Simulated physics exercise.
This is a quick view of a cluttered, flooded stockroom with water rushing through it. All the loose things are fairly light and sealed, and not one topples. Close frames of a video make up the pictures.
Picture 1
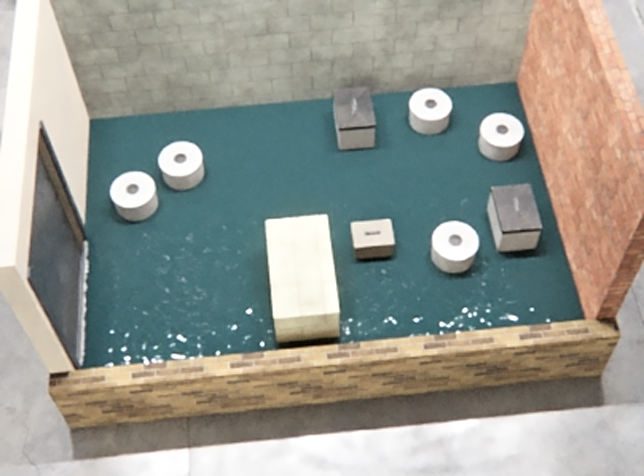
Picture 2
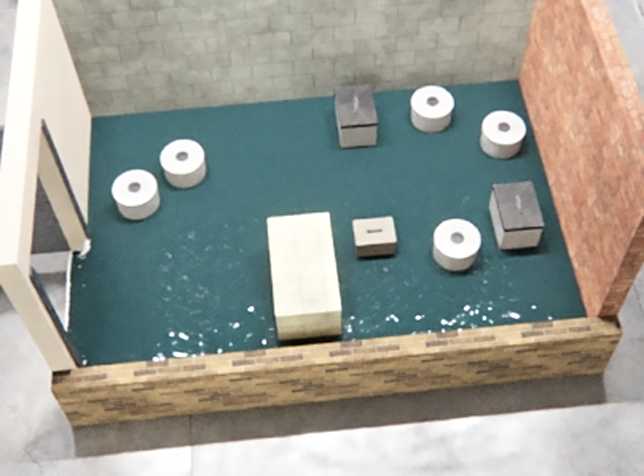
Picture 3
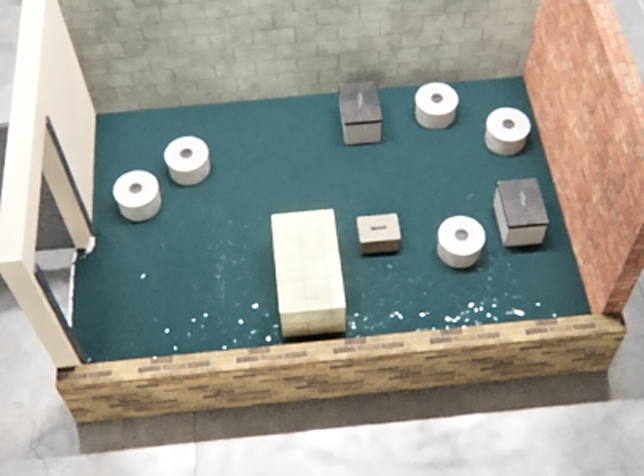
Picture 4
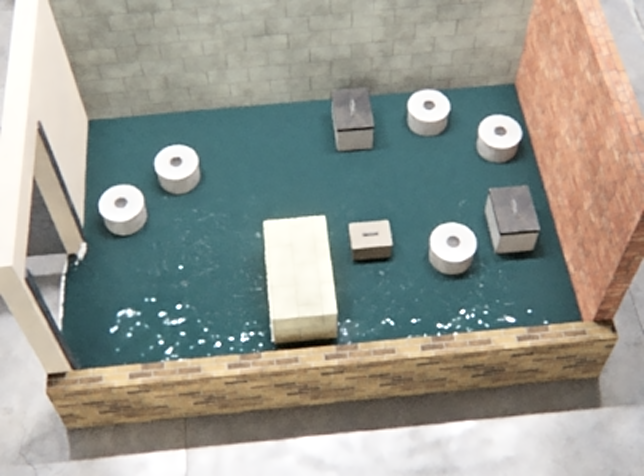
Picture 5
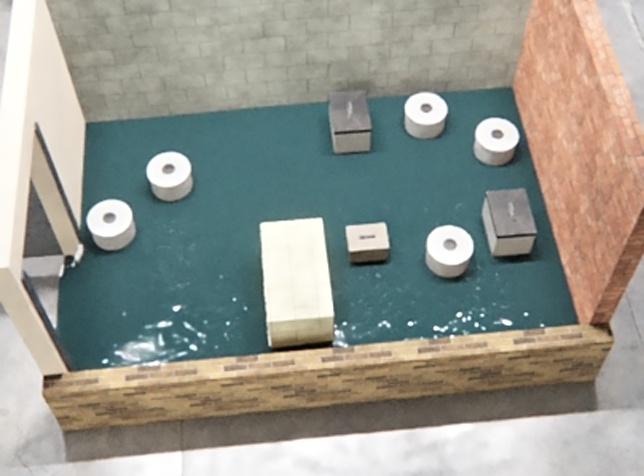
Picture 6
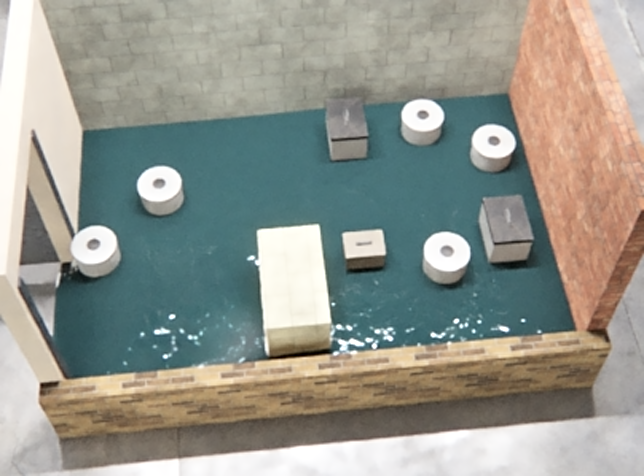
A flooded room holds floating tubs and boxes as two left tubs drift toward the lower left.
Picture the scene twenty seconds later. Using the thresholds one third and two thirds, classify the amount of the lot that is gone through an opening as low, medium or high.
Medium - from one third to two thirds.
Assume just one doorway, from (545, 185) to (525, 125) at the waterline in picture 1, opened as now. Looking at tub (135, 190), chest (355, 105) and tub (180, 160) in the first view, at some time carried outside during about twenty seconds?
The three give no escape, escape and no escape, in that order.
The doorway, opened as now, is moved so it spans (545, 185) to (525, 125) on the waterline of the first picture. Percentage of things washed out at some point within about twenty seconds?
Roughly 80 %.
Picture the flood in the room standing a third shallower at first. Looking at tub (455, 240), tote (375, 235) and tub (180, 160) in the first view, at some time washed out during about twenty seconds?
Respectively: Remained / exited / exited.
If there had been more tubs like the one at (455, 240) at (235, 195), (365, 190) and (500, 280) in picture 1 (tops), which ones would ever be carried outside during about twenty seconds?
The first leaves, the second leaves, and the third does not leave.
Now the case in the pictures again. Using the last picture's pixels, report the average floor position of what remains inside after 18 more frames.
Somewhere near (328, 222) in the last view.
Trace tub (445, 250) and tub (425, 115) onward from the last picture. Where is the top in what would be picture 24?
Approximately (380, 239), then (323, 127).
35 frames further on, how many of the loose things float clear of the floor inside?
Counted: 4.
A moment on, 1 of 8 are out; 7 afloat.
Next, 2 of 8 are out; 6 afloat.
Later, 4 of 8 are out; 4 afloat.
In the end, 4 of 8 are out; 3 afloat.
